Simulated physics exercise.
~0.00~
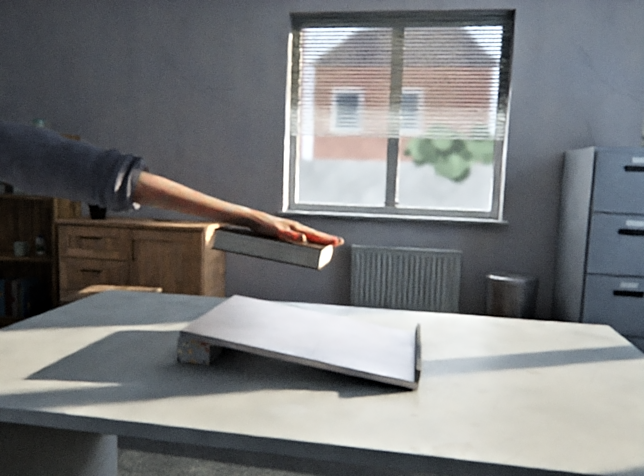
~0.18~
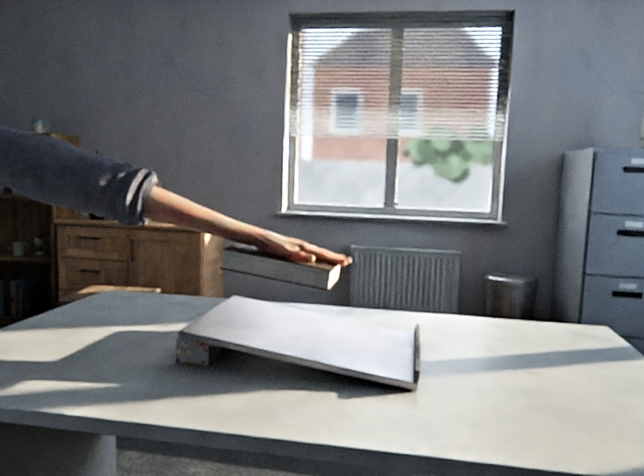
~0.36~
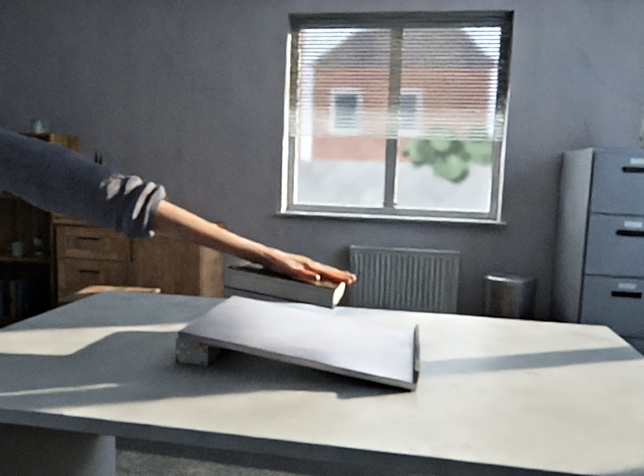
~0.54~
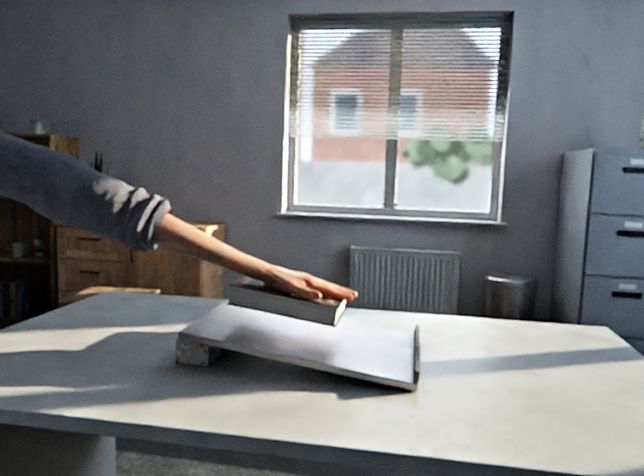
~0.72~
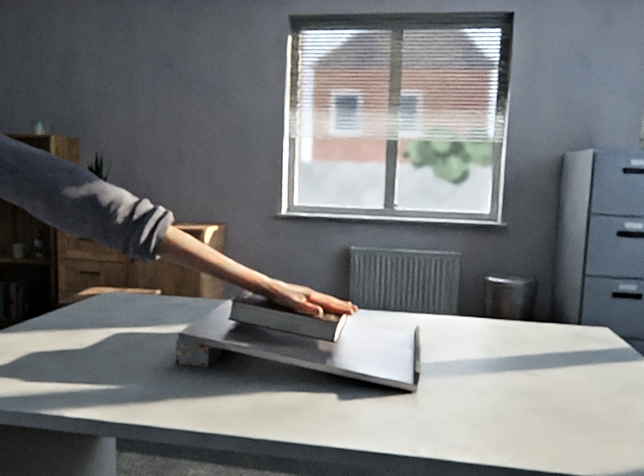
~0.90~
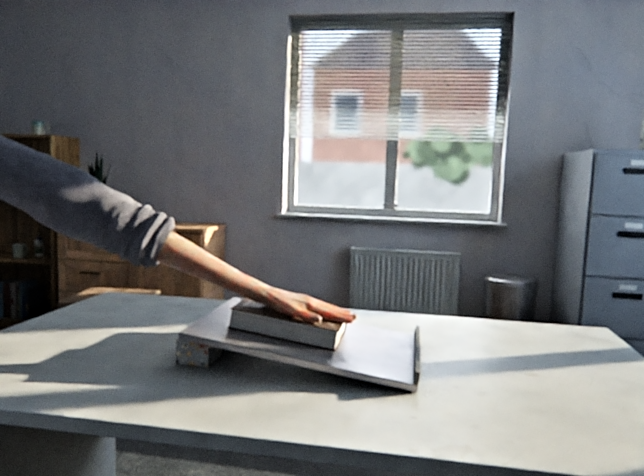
A hand lowers a brown book onto a sloping board and keeps hold of it.
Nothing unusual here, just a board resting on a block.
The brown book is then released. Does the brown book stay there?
The object will stand its ground.
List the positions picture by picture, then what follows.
Coming down; brown book (276, 245), in the first picture.
Coming down; brown book (284, 264), in the second picture.
Coming down; brown book (289, 281), in the third picture.
Coming down; brown book (291, 298), in the fourth picture.
Coming down; brown book (291, 312), in the fifth picture.
Set down, still held; brown book (291, 320), in the sixth picture.
Around 1.10 s, nothing moves.
Around 1.30 s, brown book resting near (291, 320).
Finally (1.9 s), it is still in place. Final places as the last picture's camera would see them, brown book near (291, 320). The brown book stays where it is put.
